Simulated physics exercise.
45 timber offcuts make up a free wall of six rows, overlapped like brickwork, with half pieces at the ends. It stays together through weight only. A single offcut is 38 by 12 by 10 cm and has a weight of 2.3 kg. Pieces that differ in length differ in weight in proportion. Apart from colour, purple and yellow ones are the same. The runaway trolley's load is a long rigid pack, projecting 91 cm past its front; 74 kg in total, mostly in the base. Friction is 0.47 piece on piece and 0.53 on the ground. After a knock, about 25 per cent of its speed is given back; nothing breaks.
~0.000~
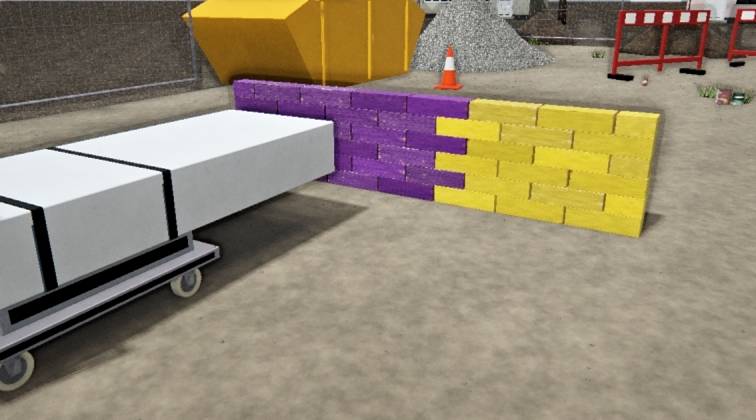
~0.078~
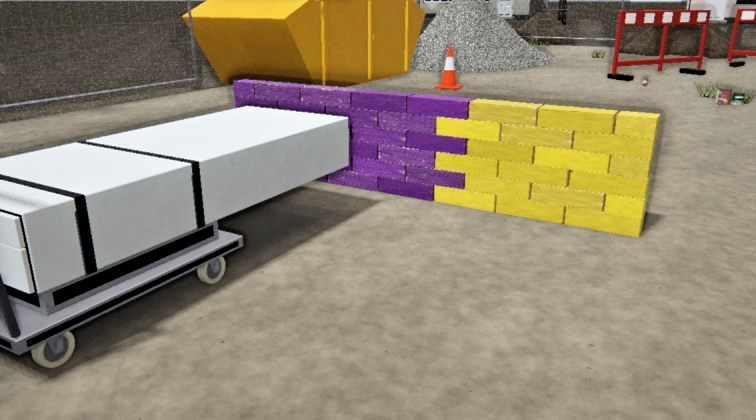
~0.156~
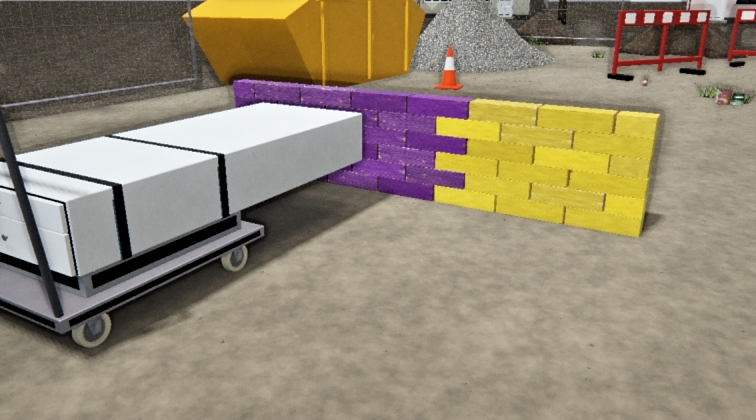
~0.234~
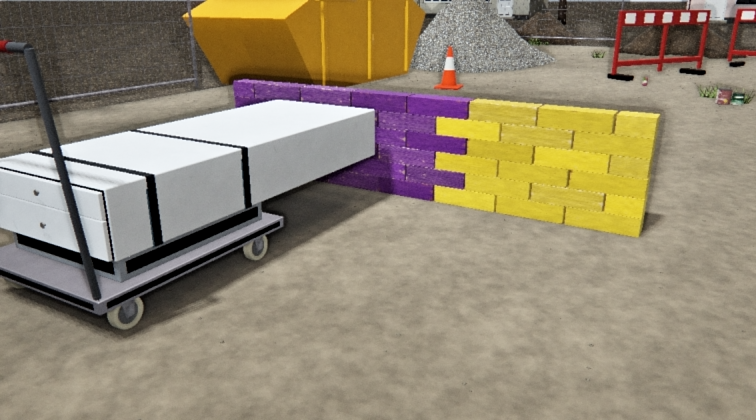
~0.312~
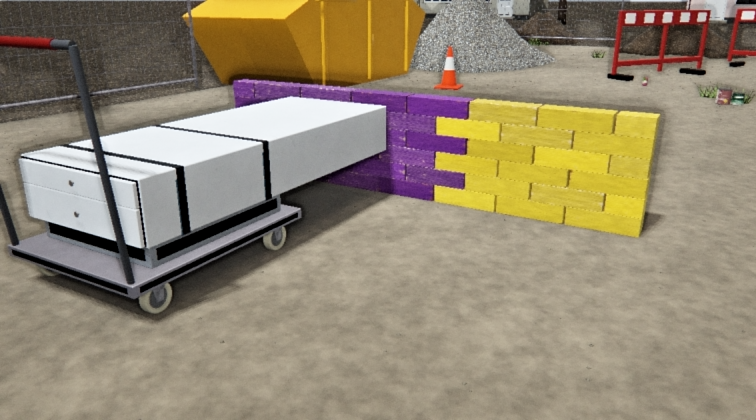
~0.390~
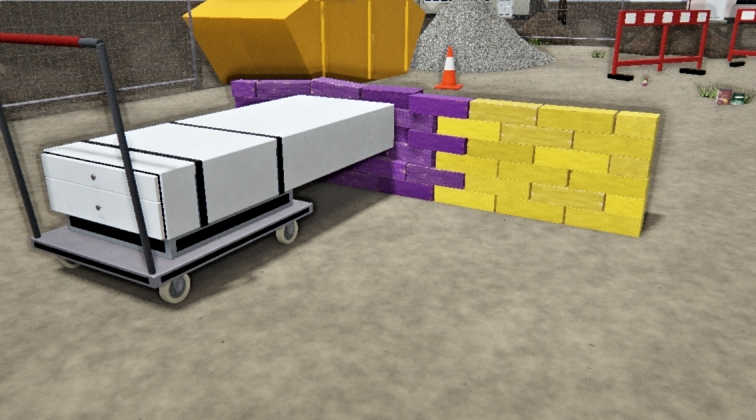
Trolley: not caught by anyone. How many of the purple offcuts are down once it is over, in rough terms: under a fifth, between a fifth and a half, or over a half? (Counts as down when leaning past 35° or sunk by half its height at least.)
Share down: Above a half.
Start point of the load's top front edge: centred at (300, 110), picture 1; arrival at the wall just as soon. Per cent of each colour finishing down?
Result - purple: 90%; yellow: 10%.
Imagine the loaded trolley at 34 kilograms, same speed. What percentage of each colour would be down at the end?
Purple 70, yellow 10 per cent.
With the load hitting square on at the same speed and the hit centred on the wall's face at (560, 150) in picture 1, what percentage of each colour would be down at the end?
Purple 10 %, yellow 80 %.
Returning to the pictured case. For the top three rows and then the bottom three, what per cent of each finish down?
The top part comes to 70 per cent, the bottom part to 20 per cent.
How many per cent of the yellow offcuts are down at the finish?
The yellow group finishes with 10% down.
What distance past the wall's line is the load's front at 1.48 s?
Reading: Approx. 115 cm past the line.
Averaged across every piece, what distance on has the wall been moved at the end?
On average the pieces move some 25 cm.
After 0.48 s, load 19 cm past the wall's line, still rolling; 2 of the 27 purple offcuts down (2 of 45 in all colours); top purple offcut 6° from how it stood.
After 0.68 s, load 41 cm past the wall's line, still rolling; 17 of the 27 purple offcuts down (19 of 45 in all colours); top purple offcut 39° from how it stood.
After 0.94 s, load 68 cm past the wall's line, still rolling; 17 of the 27 purple offcuts down (19 of 45 in all colours); top purple offcut 53° from how it stood, 28 cm lower.
After 1.48 s, load 1.14 m past the wall's line, still rolling; 18 of the 27 purple offcuts down (20 of 45 in all colours); top purple offcut on its side.
In the end (2.8 s), load 1.27 m past the wall's line, stopped; 18 of the 27 purple offcuts down (20 of 45 in all colours); top purple offcut on its side; top yellow offcut unmoved. That is 67 per cent. From the last view, middles, top purple offcut near (263, 147), top yellow offcut near (577, 119).
